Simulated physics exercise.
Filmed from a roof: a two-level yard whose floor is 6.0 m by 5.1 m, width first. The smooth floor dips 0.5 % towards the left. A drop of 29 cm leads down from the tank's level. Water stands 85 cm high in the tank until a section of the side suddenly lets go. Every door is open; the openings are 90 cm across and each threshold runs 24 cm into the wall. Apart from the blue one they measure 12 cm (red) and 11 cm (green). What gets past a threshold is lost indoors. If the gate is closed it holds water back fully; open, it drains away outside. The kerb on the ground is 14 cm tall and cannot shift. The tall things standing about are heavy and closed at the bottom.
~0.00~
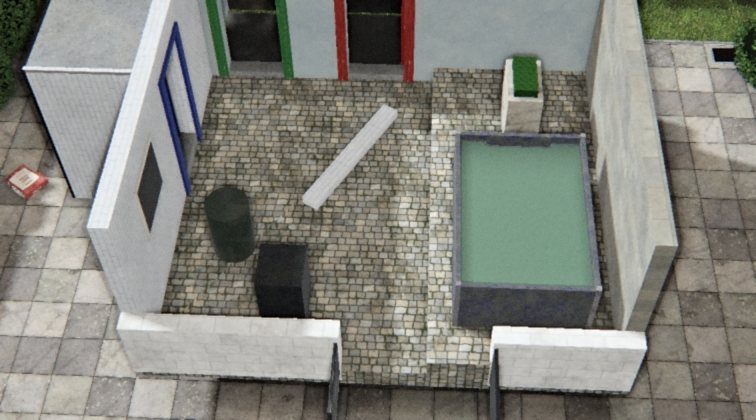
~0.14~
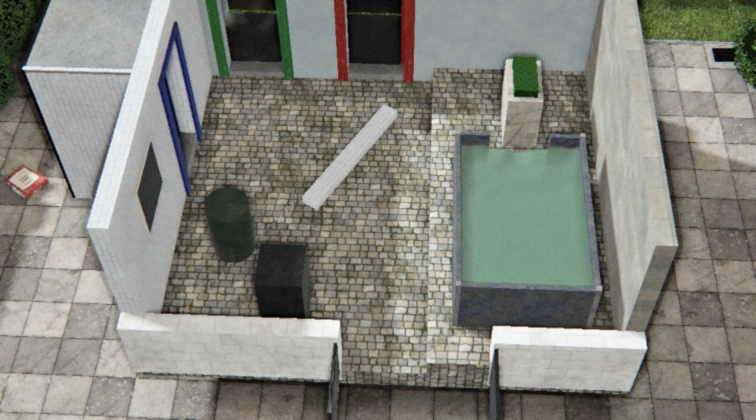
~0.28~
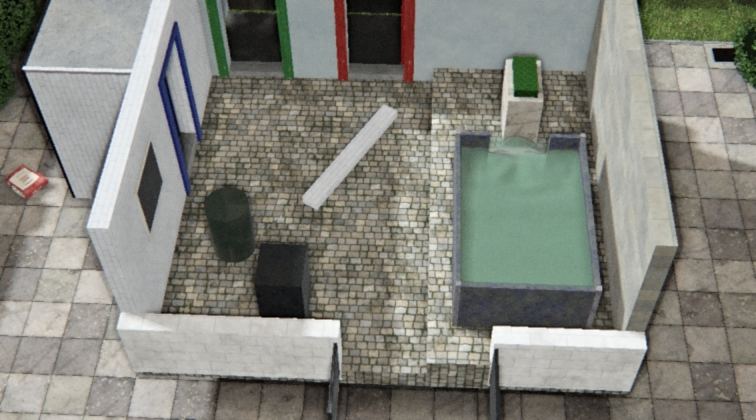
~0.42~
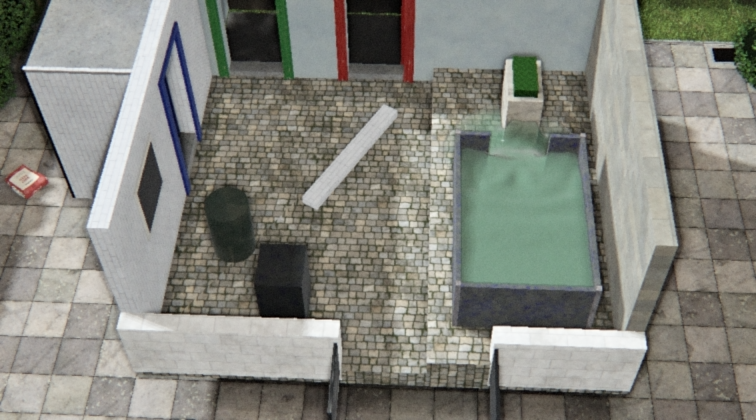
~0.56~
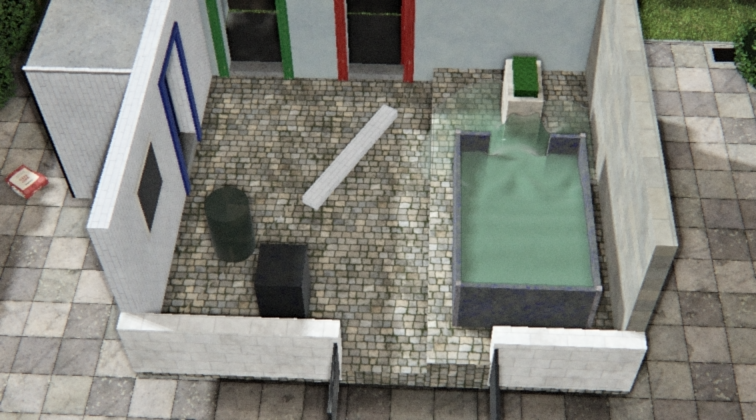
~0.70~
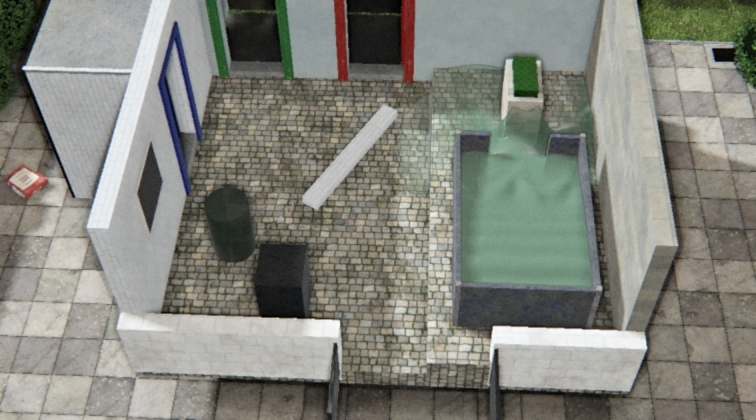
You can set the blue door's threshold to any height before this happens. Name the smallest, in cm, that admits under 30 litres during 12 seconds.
About 11.5 cm.
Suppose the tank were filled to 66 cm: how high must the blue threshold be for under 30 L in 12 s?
Then roughly 8.0 cm.
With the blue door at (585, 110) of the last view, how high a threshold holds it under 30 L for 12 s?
About 20 cm.
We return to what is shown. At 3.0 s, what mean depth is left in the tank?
Roughly 42 cm on average.
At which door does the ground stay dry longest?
It is the blue one.
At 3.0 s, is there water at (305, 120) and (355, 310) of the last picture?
In that order: Flooded, dry.
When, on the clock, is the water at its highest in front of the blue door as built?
Near 3.8 s.
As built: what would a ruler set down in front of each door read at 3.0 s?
Depths in cm: Red 15, green 9, blue 8.
After 1.4 s water covers 30 % of the floor, deepest (64 cm) near (518, 148); it has not reached the blue door.
After 3.0 s water covers 60 % of the floor, deepest (37 cm) near (386, 131); 8 cm at the blue door, 0 litres in over its 21 cm threshold.
After 12.0 s water covers 90 % of the floor, deepest (17 cm) near (160, 324); 9 cm at the blue door, 0 litres in over its 21 cm threshold.
At the blue door as built, the water arrived by 2.6 s and peaked near 17 cm at 3.8 s.
With a threshold of 10 cm, 48 litres would have come in within the 12 s; with 14 cm, 10 litres. So under 30 litres takes about 11.5 cm.
